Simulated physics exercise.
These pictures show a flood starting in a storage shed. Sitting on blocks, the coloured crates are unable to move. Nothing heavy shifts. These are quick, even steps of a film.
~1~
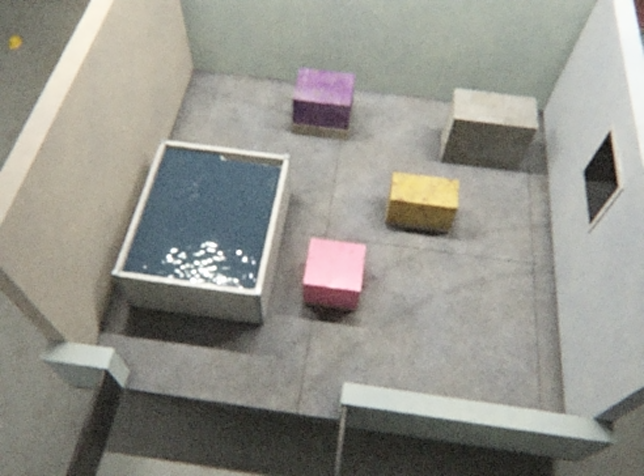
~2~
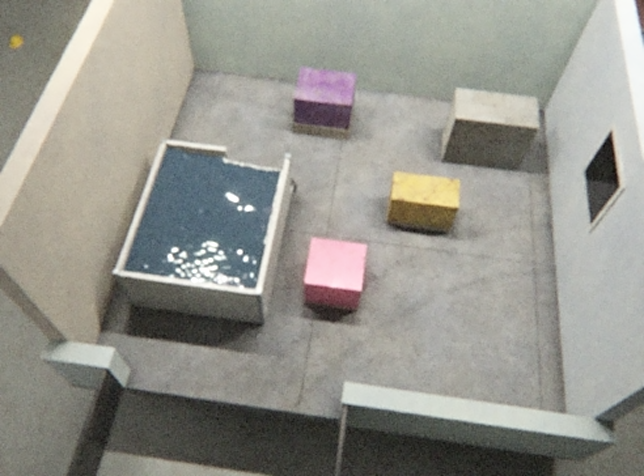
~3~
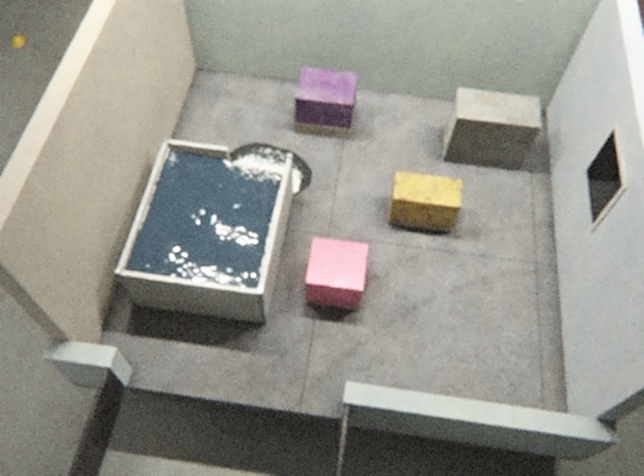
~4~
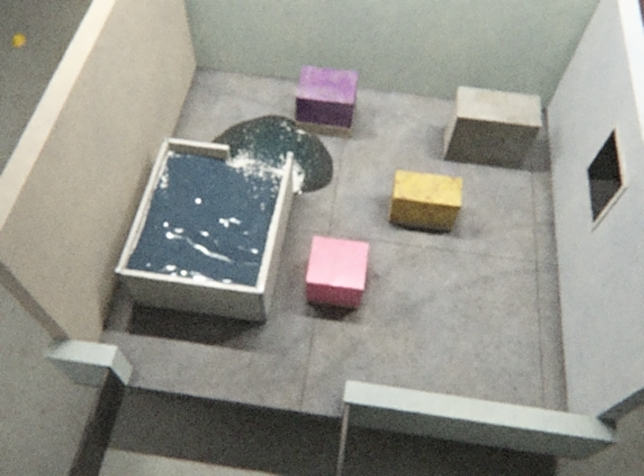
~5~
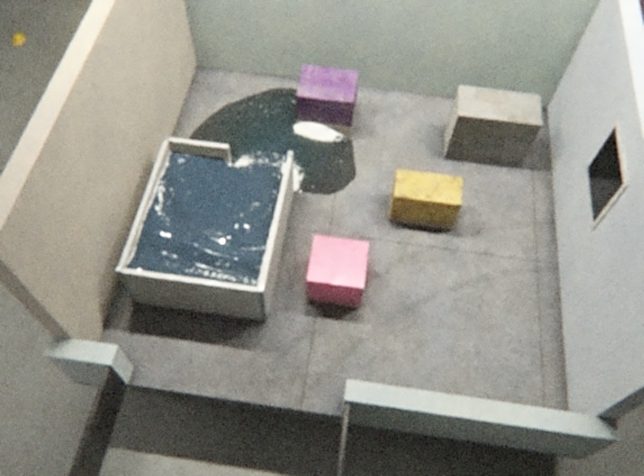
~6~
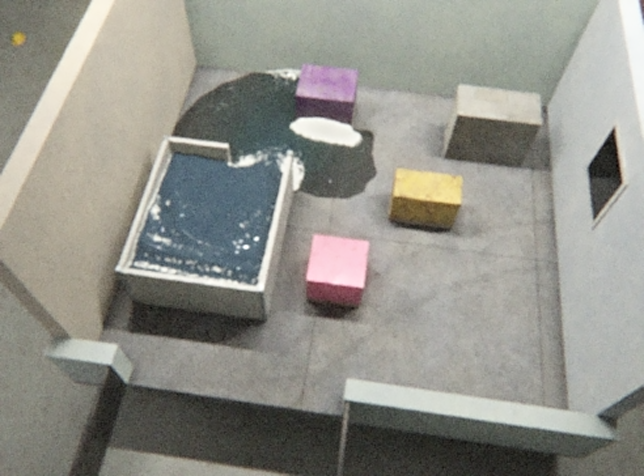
To begin with, an open tank of still, dark water sits at the left of a walled room with purple, yellow, pink and grey crates. Water then pours from a gap on its far side and spreads in a dark, widening pool around the purple crate, while the crates stay put.
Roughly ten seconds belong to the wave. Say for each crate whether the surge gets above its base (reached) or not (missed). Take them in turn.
Yellow crate: Reached; pink crate: Reached; purple crate: Reached.
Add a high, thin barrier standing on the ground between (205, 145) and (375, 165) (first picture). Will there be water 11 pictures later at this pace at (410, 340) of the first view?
There: Wet.
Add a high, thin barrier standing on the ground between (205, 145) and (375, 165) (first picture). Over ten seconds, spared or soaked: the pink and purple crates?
One by one: Pink takes water; purple is spared.
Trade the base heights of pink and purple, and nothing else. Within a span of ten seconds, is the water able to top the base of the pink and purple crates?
After ten seconds the pink crate is unaffected, and the purple crate is swamped.
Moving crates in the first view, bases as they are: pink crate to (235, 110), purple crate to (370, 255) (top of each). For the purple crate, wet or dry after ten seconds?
Then: Purple crate keeps dry.
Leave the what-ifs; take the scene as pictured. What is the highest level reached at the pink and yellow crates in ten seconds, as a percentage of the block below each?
290 and 180 per cent, roughly.
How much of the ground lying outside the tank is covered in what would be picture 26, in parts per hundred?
Close to 60 in a hundred, I think.
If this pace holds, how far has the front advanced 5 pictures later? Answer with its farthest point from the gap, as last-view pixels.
Front's tip: Near (445, 118).
A moment on, water covers 30 % of the floor; the yellow crate water round its plinth, the pink crate not reached, the purple crate water round its plinth.
Next, water covers 40 % of the floor; the yellow crate water round its plinth, the pink crate not reached, the purple crate water round its plinth.
Then, water covers 60 % of the floor; the yellow crate water round its plinth, the pink crate water round its plinth, the purple crate water round its plinth.
Later, water covers 85 % of the floor; the yellow crate water round its plinth, the pink crate water round its plinth, the purple crate water round its plinth.
In the end, water covers 100 % of the floor; the yellow crate was topped, the pink crate was topped, the purple crate was topped.
